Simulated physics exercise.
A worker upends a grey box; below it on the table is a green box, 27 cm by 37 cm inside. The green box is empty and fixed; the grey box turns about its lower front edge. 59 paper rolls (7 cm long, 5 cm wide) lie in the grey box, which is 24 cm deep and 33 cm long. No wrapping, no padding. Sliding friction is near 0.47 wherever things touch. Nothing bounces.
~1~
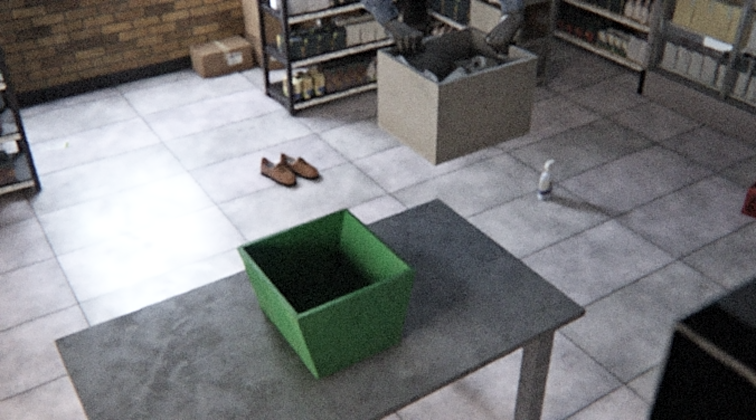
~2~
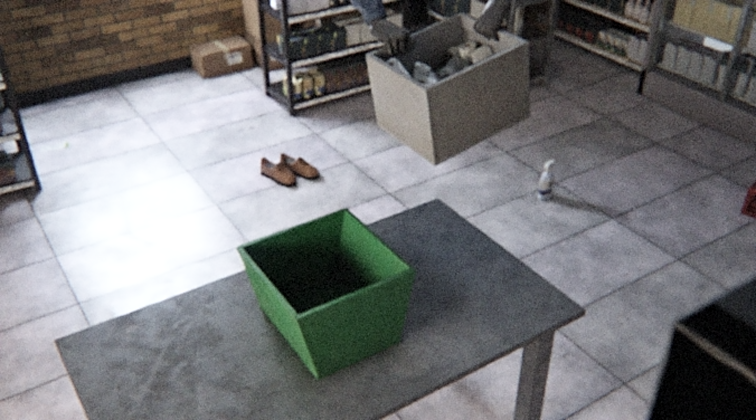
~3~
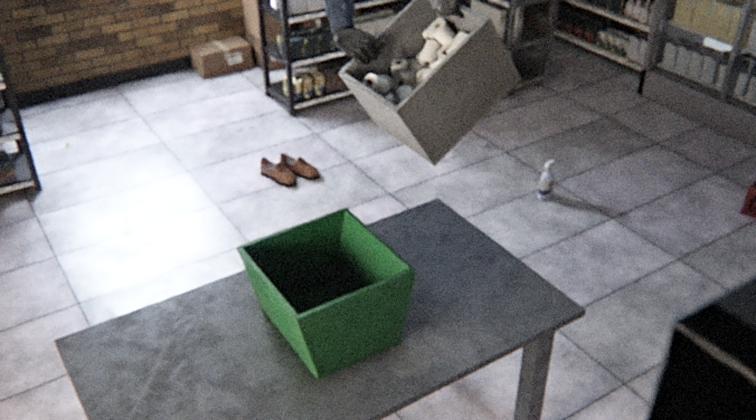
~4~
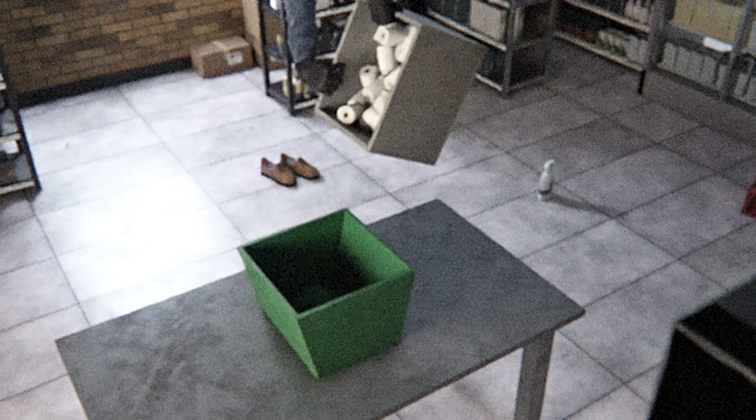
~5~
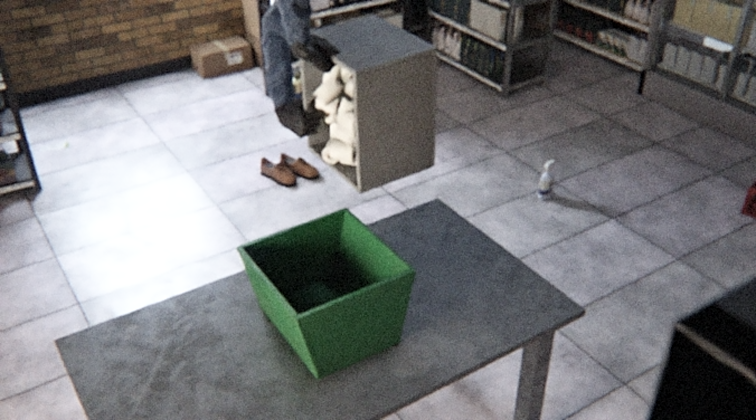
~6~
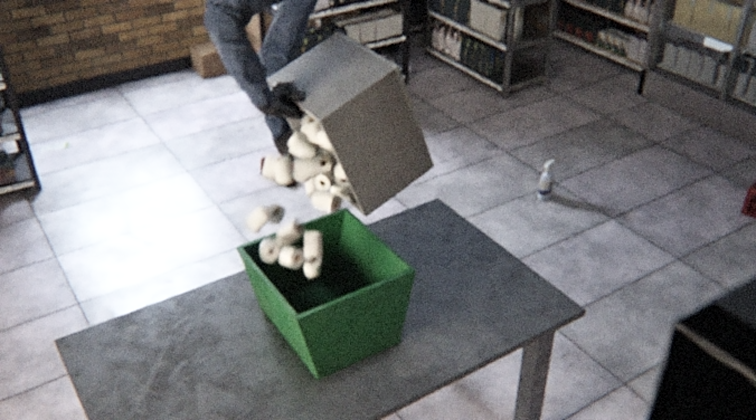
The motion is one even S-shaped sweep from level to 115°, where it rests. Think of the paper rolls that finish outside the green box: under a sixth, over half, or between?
Expect a sixth to a half of the load outside the green box.
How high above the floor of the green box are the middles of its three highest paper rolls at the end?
Roughly 26 cm.
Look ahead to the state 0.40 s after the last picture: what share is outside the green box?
Some 30 per cent by then.
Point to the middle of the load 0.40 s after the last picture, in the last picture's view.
Near (304, 312).
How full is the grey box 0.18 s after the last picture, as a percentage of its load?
Some 35 per cent.
Then, 0.18 s after the last picture, tilt 115°; 21 still in the grey box, 7 in the green box, 4 outside the green box and 27 in the air.
Then, 0.40 s after the last picture, tilt 115°; 11 still in the grey box, 26 in the green box, 17 outside the green box and 5 in the air.
Then, 0.71 s after the last picture, tilt 115°; 5 still in the grey box, 37 in the green box, 15 outside the green box and 2 in the air.
Outcome (1.11 s after the last picture), 1 still in the grey box, 43 in the green box and 15 outside the green box. Asked share, 15 of 59, 25 per cent.
